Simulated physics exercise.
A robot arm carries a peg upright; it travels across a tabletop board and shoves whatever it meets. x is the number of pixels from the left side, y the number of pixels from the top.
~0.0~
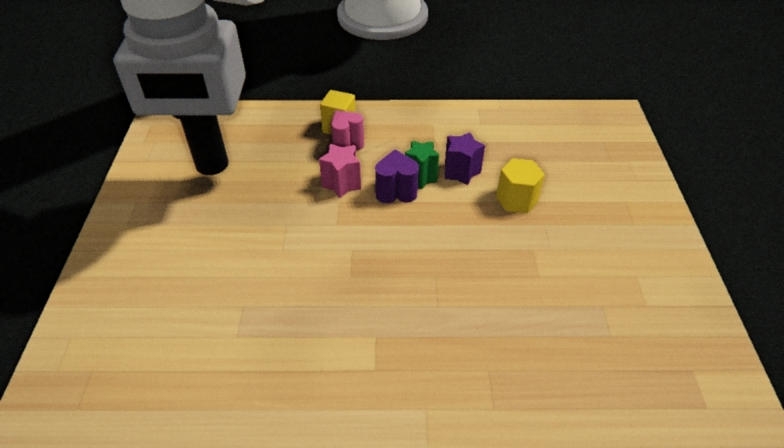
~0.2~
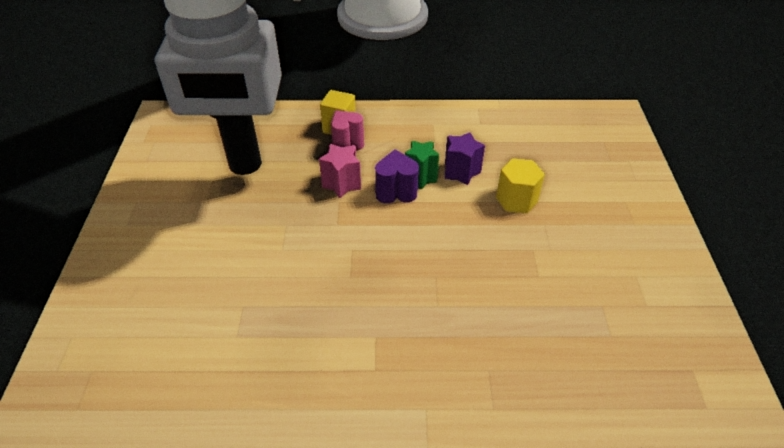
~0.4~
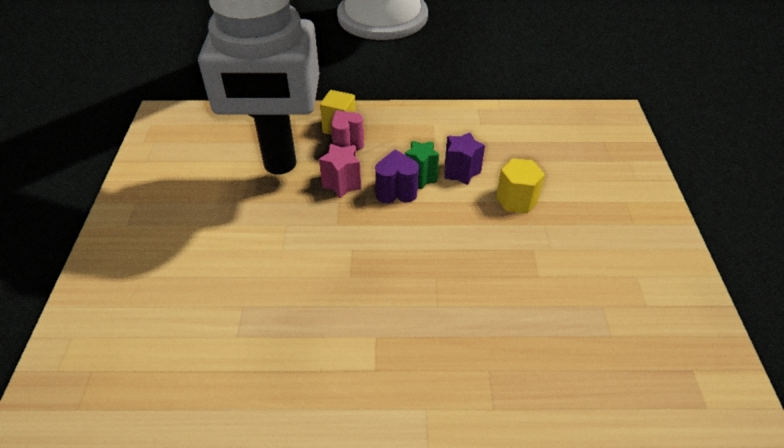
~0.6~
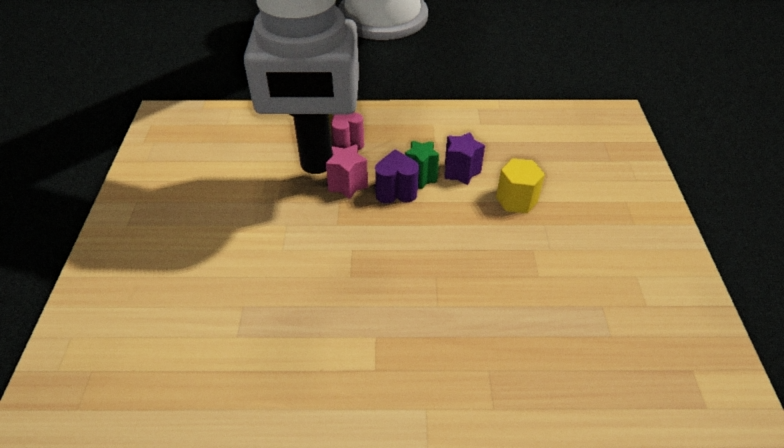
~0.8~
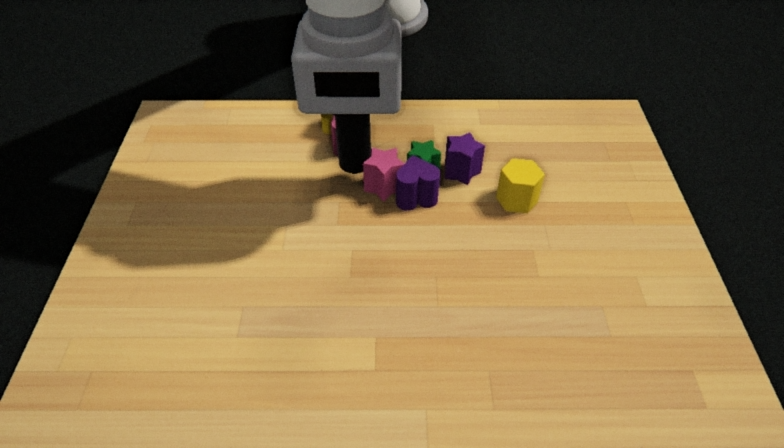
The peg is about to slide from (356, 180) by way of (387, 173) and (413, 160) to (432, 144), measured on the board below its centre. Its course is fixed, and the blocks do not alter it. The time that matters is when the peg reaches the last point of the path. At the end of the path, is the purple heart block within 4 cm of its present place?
In short: Yes.
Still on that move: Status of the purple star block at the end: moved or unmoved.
By then it is displaced.
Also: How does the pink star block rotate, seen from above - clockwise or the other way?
Watching from overhead, you'd notice the pink star block rotating clockwise.
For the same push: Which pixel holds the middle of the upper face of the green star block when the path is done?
Close to (447, 148).
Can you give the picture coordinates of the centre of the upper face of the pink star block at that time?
At roughly (418, 156).
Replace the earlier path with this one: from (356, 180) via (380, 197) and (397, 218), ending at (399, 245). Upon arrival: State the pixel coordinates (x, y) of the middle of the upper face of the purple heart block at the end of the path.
Near (463, 182).
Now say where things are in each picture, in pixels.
The first picture shows peg tip at (212, 165); block tops, pink star block at (340, 155); purple heart block at (397, 164); green star block at (422, 149); purple star block at (464, 143).
The second picture shows peg at (245, 165); blocks unchanged.
The third picture shows peg at (280, 164); blocks unchanged.
The fourth picture shows peg at (317, 164); pink star block at (346, 156).
The fifth picture shows peg at (355, 163); pink star block at (384, 158); purple heart block at (417, 170); green star block at (424, 149); purple star block at (464, 143).
On the path given first. One third of the way, peg at (388, 156); pink star block at (412, 158), turned 25° clockwise; purple heart block at (437, 177), turned 20° clockwise; green star block at (440, 147), turned 40° anticlockwise; purple star block at (470, 143).
Two thirds of the way, peg at (415, 143); pink star block at (418, 156), turned 50° clockwise; purple heart block at (439, 178), turned 25° clockwise; green star block at (447, 148), turned 55° anticlockwise; purple star block at (477, 142).
At the end, peg at (433, 128); pink star block at (418, 156), turned 50° clockwise; purple heart block at (439, 178), turned 25° clockwise; green star block at (447, 148), turned 55° anticlockwise; purple star block at (477, 142).
